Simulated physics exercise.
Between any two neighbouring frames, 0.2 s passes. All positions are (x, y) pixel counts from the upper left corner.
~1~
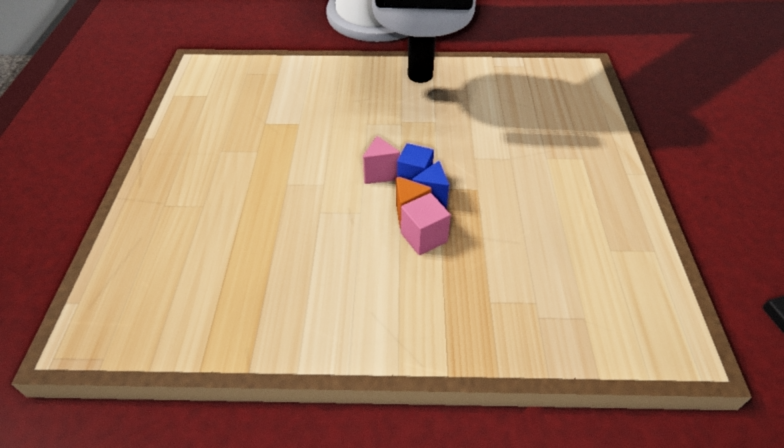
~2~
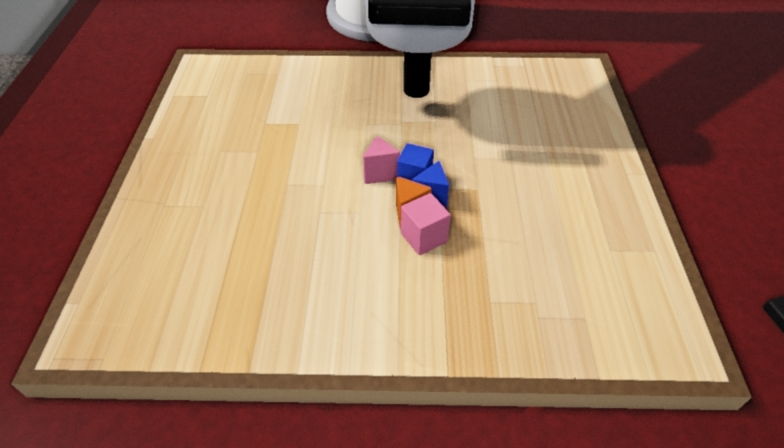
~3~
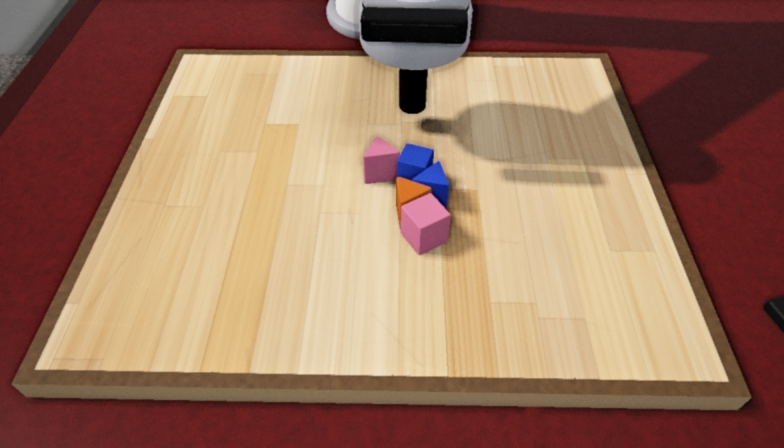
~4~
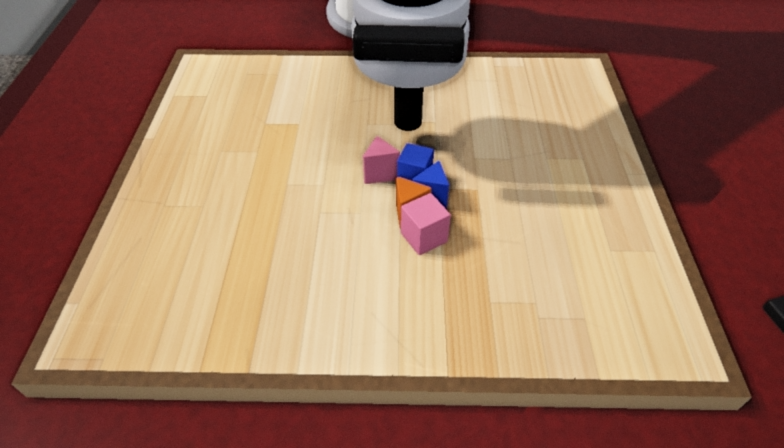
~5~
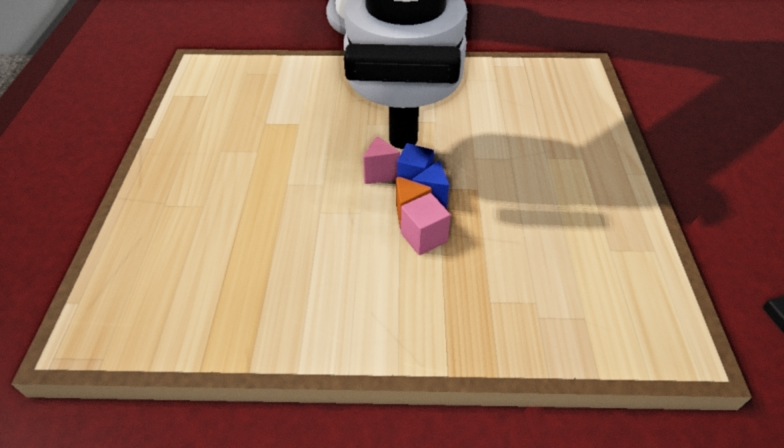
A robotic arm with a black stick-like tip reaches over the far edge of a light wooden board with a dark rim, set on a red surface and seen from above at an angle. Near the board's centre sit a pink triangle, a blue block, a blue triangle, an orange triangle and a pink block, clustered together. The arm moves its tip steadily nearer, drifting slightly left toward the blue block, while the pieces and the camera stay still.
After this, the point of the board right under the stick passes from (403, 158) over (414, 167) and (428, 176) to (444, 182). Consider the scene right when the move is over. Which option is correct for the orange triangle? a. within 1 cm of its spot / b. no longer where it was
My answer is option a.
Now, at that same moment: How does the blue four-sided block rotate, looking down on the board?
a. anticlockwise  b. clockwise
Answer: B.
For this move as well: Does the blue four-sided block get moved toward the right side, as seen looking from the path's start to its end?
Short answer: Yes.
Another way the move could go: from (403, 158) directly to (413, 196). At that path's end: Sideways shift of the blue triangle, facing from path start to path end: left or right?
The answer is left.
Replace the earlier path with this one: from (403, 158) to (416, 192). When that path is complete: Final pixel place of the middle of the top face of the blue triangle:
The middle of the upper face of the blue triangle will lie at about (452, 193) in the picture.
On the path given first. Halfway along, stick (421, 154); blue four-sided block (416, 164); blue triangle (440, 179).
At the end, stick (446, 165); orange triangle unmoved; blue four-sided block (418, 167), turned 25° clockwise; blue triangle (441, 179).
